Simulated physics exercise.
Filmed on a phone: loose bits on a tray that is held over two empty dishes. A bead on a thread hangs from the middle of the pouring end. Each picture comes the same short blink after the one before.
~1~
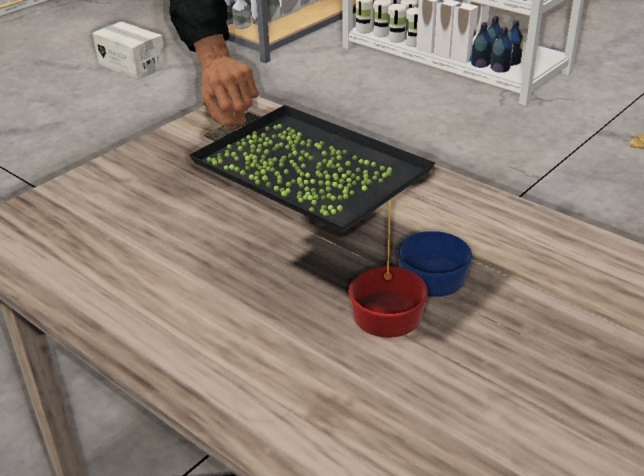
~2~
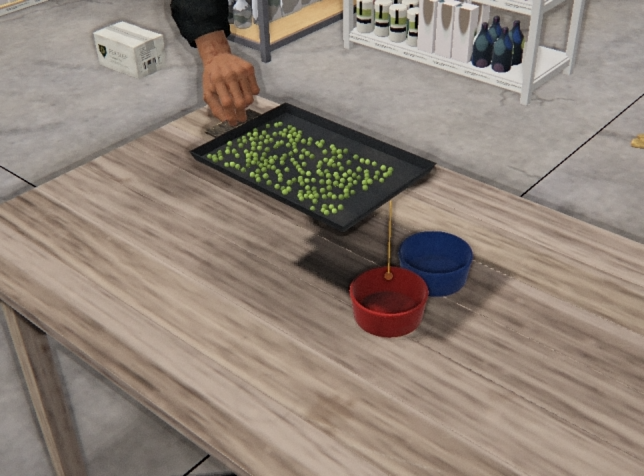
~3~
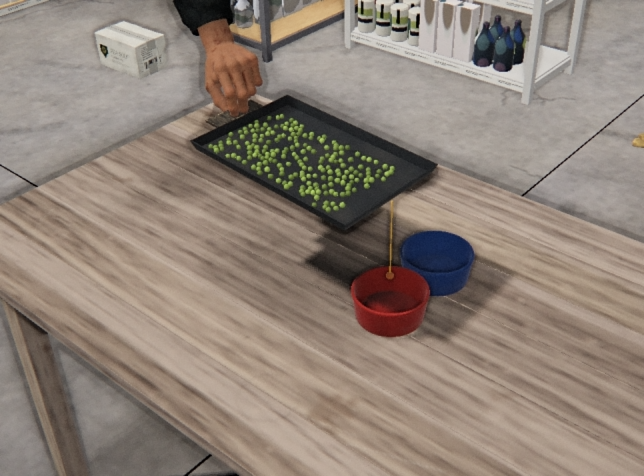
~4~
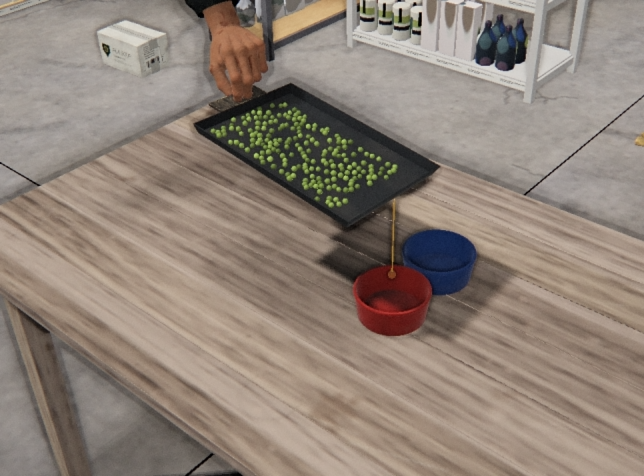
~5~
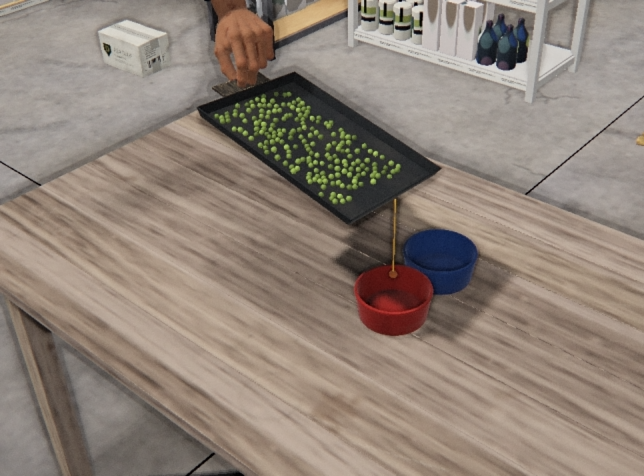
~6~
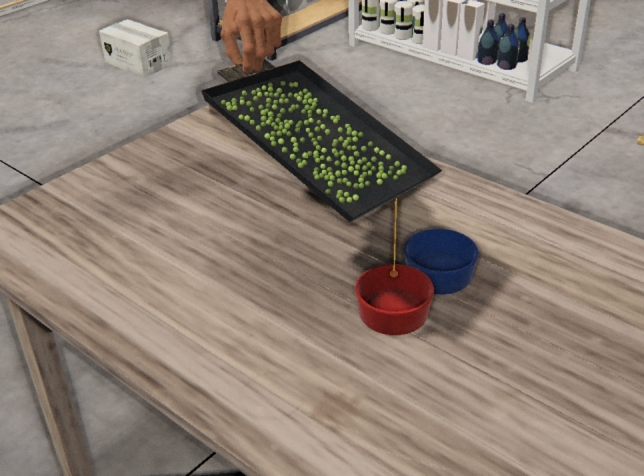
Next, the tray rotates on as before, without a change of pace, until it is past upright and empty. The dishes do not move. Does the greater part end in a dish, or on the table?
Together they catch more than half.
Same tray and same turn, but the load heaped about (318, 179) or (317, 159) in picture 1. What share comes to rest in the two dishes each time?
In turn 80 and 70 in a hundred.
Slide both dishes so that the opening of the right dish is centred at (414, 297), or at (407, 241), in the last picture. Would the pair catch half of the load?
One: Not half. Two: Not half.
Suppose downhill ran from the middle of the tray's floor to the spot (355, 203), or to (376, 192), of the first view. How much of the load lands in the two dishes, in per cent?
In turn 10 and 50 in a hundred.
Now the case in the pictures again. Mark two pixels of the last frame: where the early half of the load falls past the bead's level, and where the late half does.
At about (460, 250), then at (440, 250).
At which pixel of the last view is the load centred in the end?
Close to (447, 271).
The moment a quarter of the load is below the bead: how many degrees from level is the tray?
At some 65 degrees.
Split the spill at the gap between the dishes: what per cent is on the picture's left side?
It comes to 0 per cent or so.
Soon, tray tipped steeply; about half on the tray; a small part in the right dish; a stray few outside both; about half in the air.
A while on, tray tipped right over; a stray few in the left dish; about two thirds in the right dish; about a quarter outside both; a stray few in the air.
Towards the end, tray tipped past a quarter turn; a stray few in the left dish; most in the right dish; about a quarter outside both.
Finally, tray tipped past a quarter turn; a stray few in the left dish; most in the right dish; about a quarter outside both.
